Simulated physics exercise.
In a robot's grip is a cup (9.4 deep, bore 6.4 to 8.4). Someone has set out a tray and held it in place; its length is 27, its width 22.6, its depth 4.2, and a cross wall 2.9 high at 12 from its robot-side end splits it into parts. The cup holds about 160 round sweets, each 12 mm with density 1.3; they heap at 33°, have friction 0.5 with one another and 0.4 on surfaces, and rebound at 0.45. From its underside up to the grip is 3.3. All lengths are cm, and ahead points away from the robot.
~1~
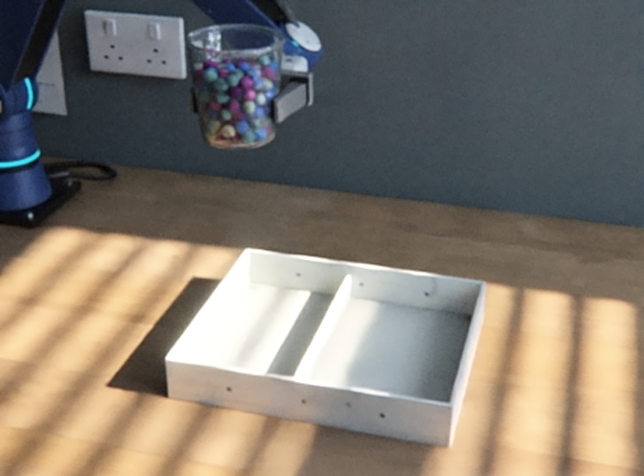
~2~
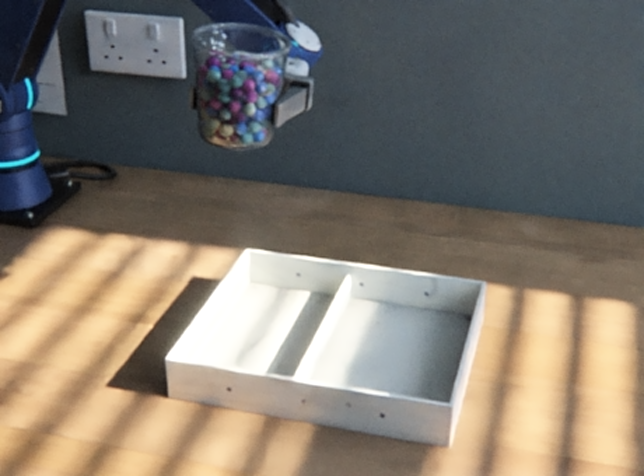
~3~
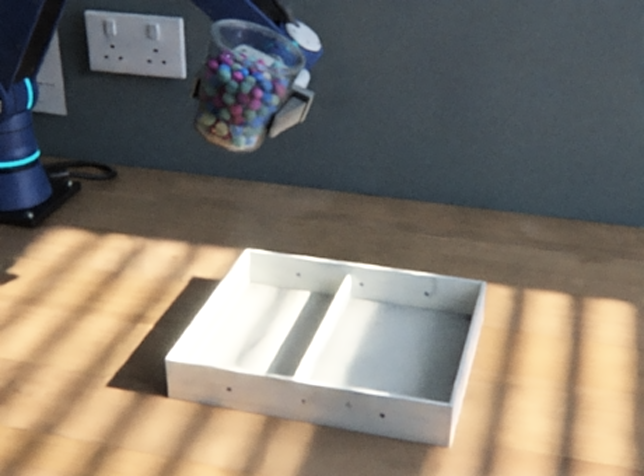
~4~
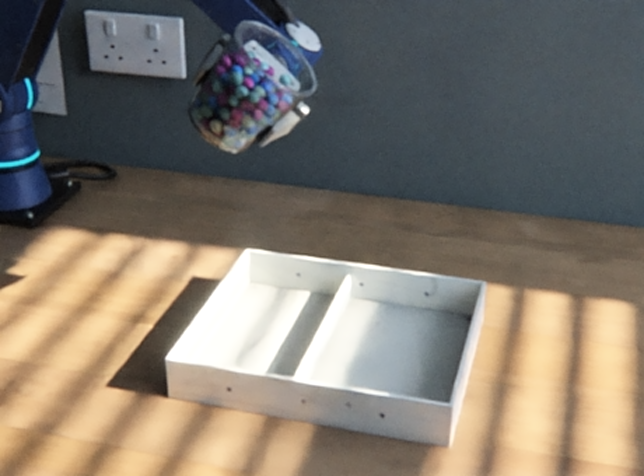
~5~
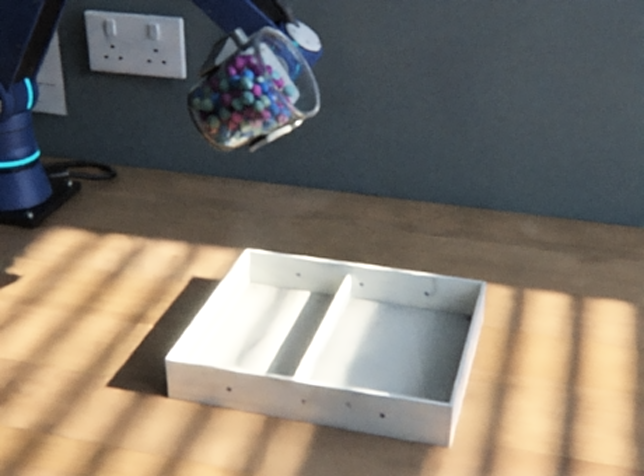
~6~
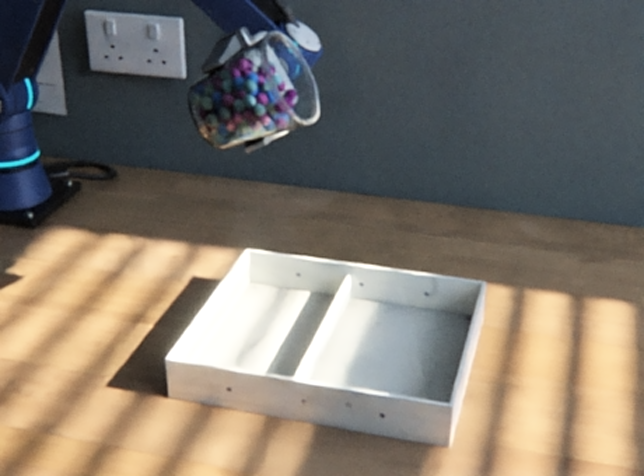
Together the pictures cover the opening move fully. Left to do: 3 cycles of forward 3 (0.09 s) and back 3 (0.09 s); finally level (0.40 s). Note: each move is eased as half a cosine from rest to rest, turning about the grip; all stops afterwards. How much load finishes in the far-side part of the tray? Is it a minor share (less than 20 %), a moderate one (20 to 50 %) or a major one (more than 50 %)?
A moderate share.
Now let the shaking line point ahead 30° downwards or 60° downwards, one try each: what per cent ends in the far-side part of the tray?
I'd say close to 15 percent for the first and close to 5 percent for the second.
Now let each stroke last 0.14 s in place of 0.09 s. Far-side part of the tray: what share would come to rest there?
It would be some 10 %.
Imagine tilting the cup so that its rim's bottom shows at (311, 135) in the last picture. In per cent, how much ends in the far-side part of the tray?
It comes out near 60 percent.
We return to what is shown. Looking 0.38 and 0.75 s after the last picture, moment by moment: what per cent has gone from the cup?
Around 25 % and around 35 %.
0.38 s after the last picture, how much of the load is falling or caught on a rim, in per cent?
Reading at that time: Some 11 per cent.
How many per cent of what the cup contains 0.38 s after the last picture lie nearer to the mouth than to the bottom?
About 55 percent.
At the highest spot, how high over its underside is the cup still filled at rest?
Around 7.5 cm above the underside.
Then, 0.38 s on, tilted 61° forward, highest piece 29 above the table; 121 in the cup, 24 in the far-side part, 18 in flight or on a rim.
Then, 0.75 s on, tilted 28° forward, highest piece 31 above the table; 103 in the cup, 51 in the far-side part, 3 in the robot-side part, 2 on the table or floor, 4 in flight or on a rim.
Then, 1.14 s on, level, highest piece 31 above the table; 103 in the cup, 52 in the far-side part, 4 in the robot-side part, 4 on the table or floor.
Then, 2.19 s on, level, highest piece 31 above the table; 103 in the cup, 52 in the far-side part, 4 in the robot-side part, 4 on the table or floor.
In the end, 103 in the cup, 52 in the far-side part, 4 in the robot-side part, 4 on the table or floor. That is 32 % in the far-side part of the tray.
